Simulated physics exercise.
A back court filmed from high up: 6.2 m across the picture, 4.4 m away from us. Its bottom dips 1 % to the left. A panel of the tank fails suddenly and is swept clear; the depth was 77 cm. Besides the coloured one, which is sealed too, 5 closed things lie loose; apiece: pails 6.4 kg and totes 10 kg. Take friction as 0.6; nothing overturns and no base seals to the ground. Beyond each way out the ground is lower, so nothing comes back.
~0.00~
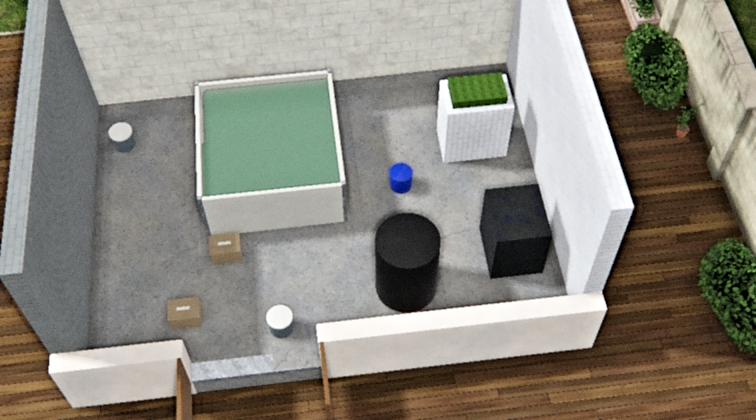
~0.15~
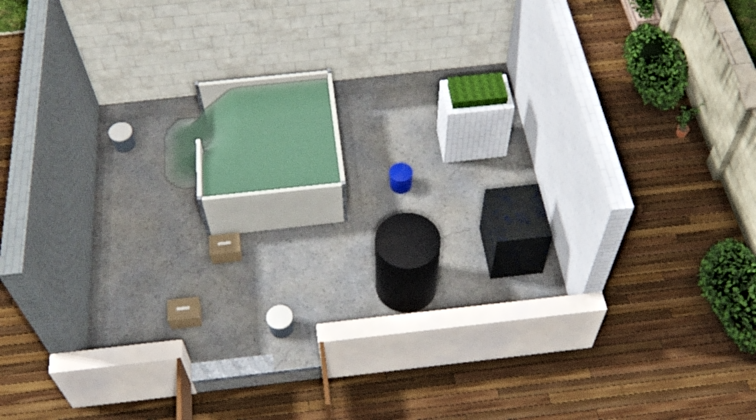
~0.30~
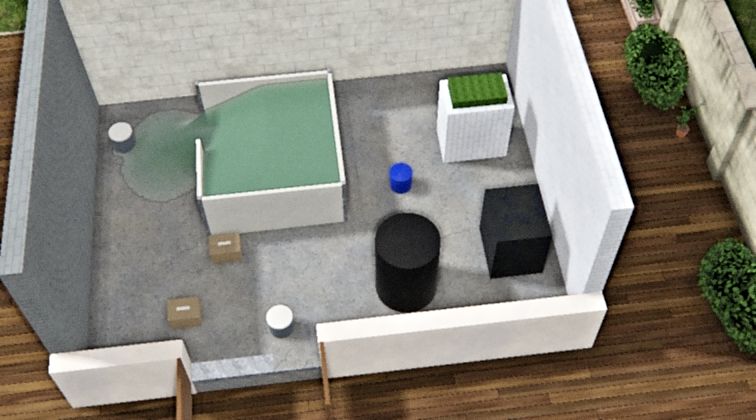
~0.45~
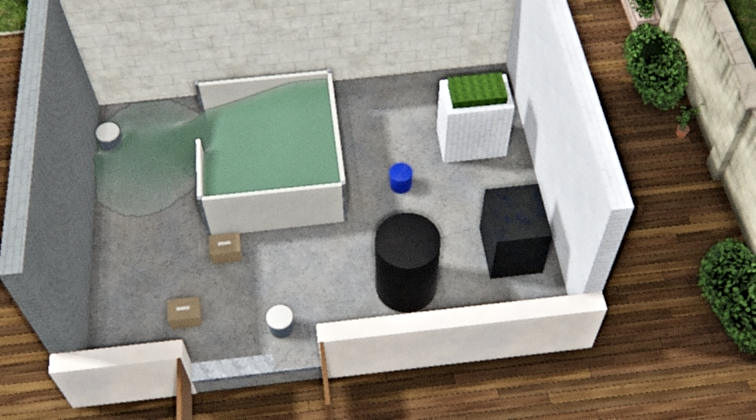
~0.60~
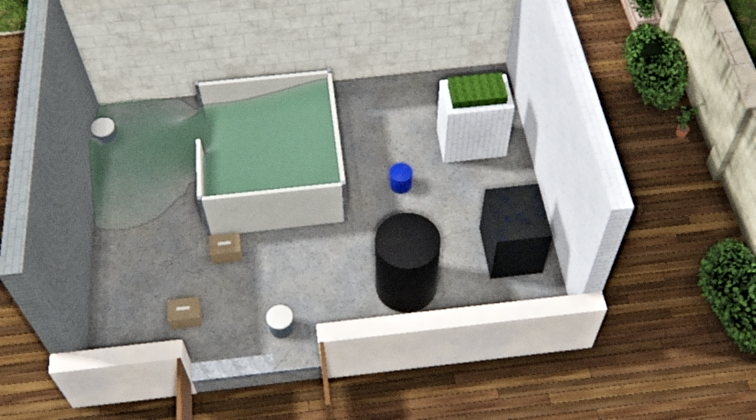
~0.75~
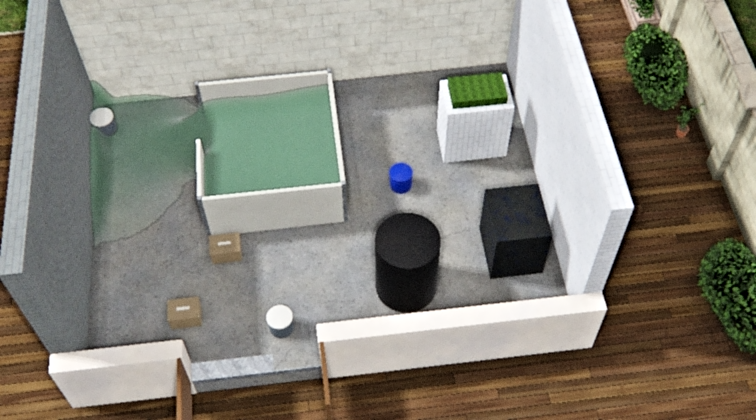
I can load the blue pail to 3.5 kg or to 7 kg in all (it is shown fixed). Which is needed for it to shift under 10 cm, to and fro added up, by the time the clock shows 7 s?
For it, only the higher weight holds it.
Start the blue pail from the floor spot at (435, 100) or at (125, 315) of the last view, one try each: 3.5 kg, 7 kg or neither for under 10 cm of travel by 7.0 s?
In that order: Neither is enough; neither is enough.
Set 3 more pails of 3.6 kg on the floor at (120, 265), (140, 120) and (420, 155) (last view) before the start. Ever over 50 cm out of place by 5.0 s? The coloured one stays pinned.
In that order: Past it, more, under.
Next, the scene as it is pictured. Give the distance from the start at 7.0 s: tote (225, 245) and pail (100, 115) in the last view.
In turn: 0 cm, 450 cm.
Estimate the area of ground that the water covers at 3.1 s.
Roughly 16 m2.
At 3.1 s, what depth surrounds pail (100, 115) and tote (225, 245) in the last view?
Roughly 31 and 3 cm.
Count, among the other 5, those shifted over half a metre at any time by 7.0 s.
That makes 4.
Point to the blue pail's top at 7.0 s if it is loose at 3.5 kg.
Around (367, 113).
After 1.4 s the blue pail would be 0 cm from its start with 3.5 kg and 0 cm from its start with 7 kg; 0 cm of water round it then.
After 3.1 s the blue pail would be 0 cm from its start with 3.5 kg and 0 cm from its start with 7 kg; 0 cm of water round it then.
After 4.9 s the blue pail would be 0 cm from its start with 3.5 kg and 0 cm from its start with 7 kg; 2 cm of water round it then.
After 7.0 s the blue pail would be 115 cm from its start with 3.5 kg and 0 cm from its start with 7 kg; 7 cm of water round it then.
